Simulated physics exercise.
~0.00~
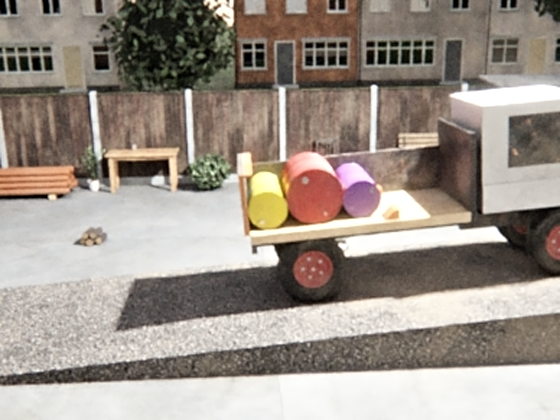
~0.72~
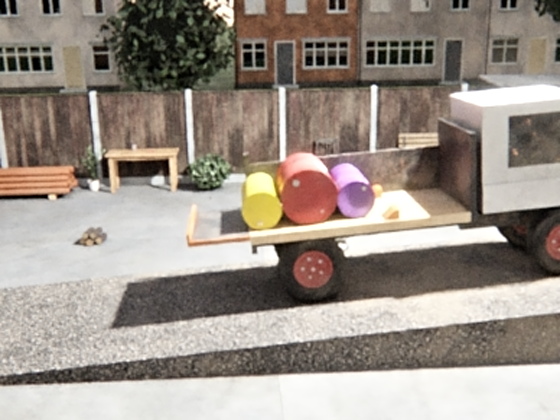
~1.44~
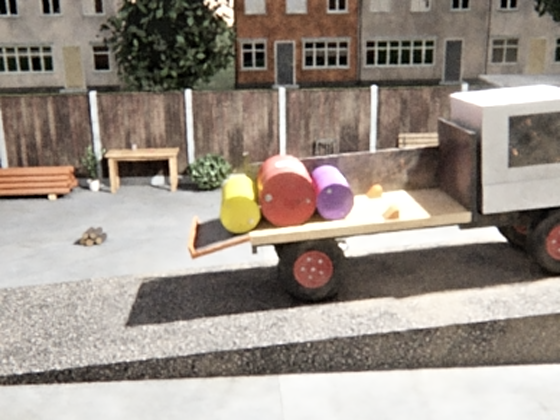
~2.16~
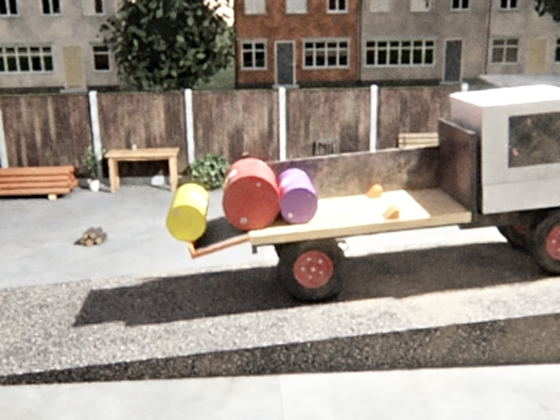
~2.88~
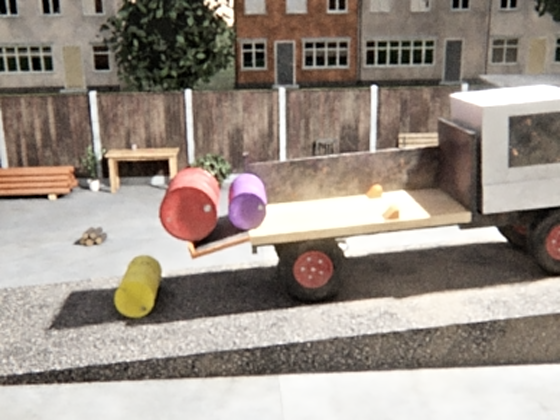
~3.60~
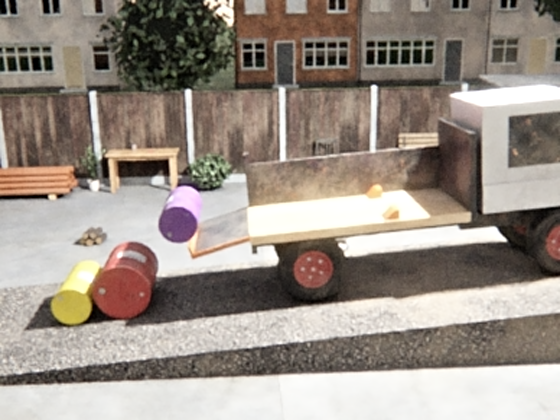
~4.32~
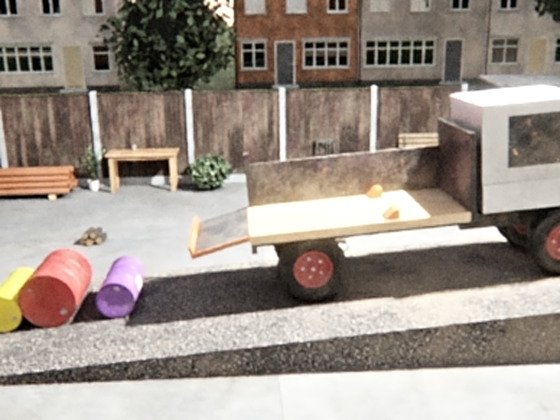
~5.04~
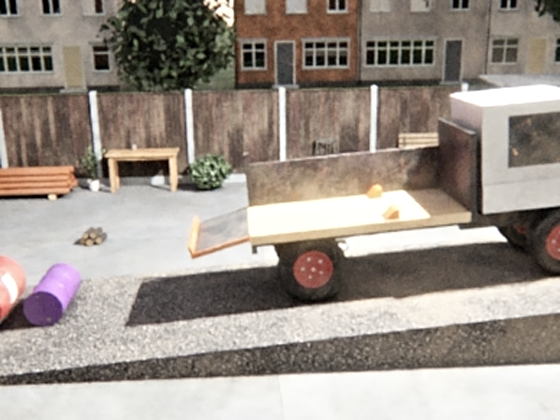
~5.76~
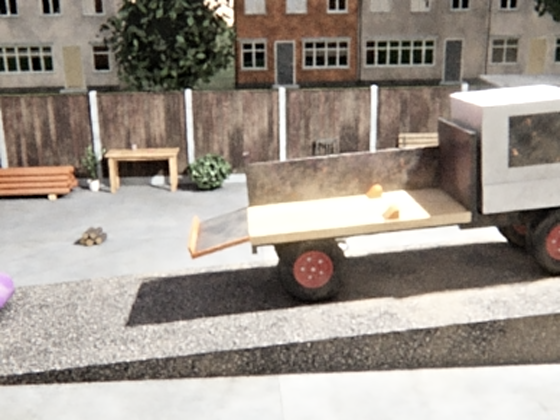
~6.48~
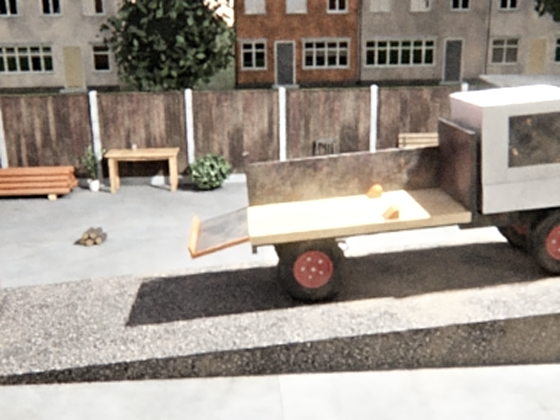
The tailgate of a truck parked on a slope swings down at the left, and three drums, yellow, red and purple, roll left along the bed, over the gate and onto the ground in that order, then roll out of view, leaving the gate hanging open.
